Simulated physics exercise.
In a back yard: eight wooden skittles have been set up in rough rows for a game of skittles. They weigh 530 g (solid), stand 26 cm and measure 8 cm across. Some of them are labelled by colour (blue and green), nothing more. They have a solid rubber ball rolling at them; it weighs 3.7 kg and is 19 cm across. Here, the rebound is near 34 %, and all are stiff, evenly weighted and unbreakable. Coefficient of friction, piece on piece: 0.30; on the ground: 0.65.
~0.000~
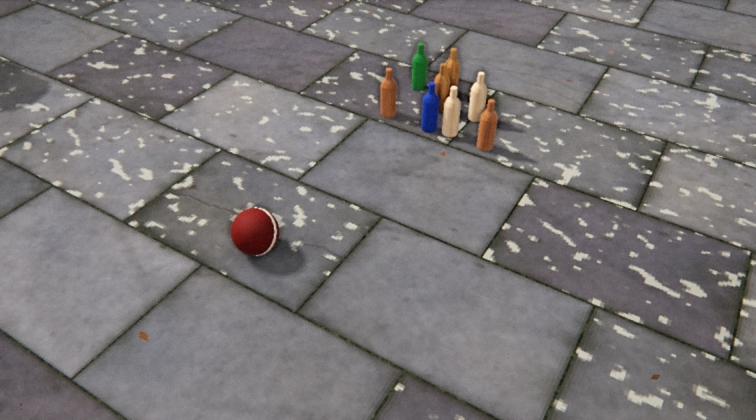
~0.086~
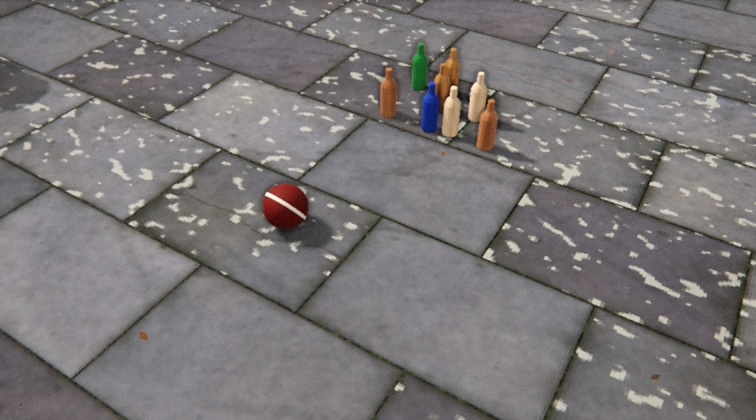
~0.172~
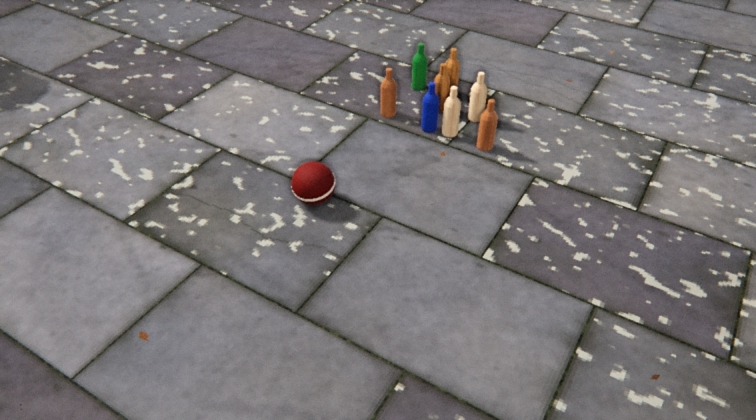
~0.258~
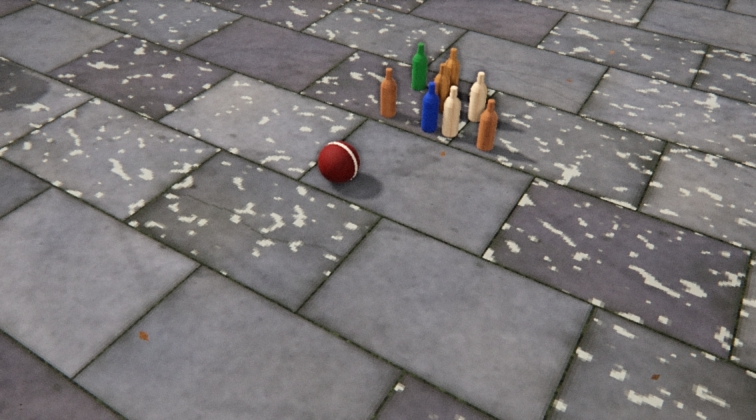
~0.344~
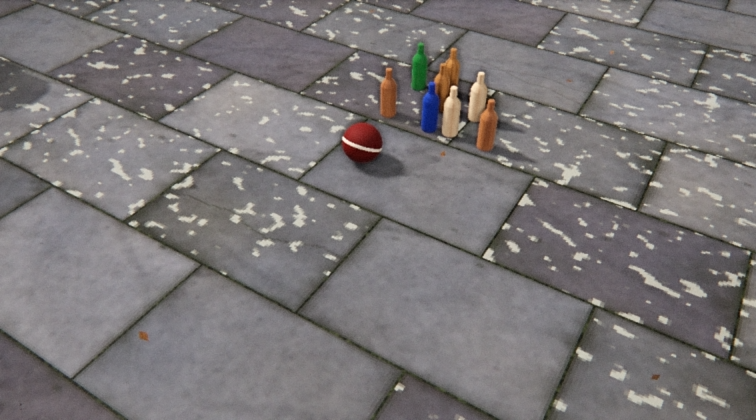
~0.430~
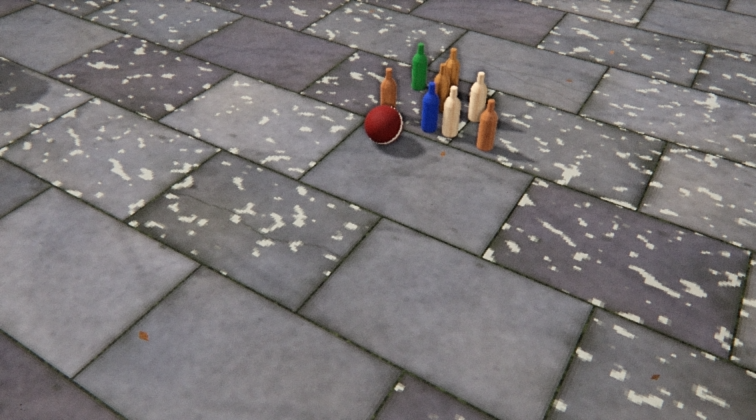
On grey stone paving, a red ball rolls steadily closer to some standing coloured skittles.
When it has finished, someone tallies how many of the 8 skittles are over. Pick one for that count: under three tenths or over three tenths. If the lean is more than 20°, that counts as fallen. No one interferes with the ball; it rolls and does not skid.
I would say upwards of three tenths of them.
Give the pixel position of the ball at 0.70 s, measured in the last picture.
Roughly at pixel (433, 82).
After 0.70 s, ball still moving; 2 of the 8 skittles over; blue skittle 5° from how it stood; green skittle 22 mm from its place.
After 0.92 s, ball still moving; 4 of the 8 skittles over; green skittle 74° from how it stood; blue skittle 6° from how it stood.
In the end (2.3 s), ball rolling away; 4 of the 8 skittles over; green skittle lying flat; blue skittle 45 mm from its place. That is 50 per cent. From the last view, middles, green skittle near (410, 61), blue skittle near (438, 104).
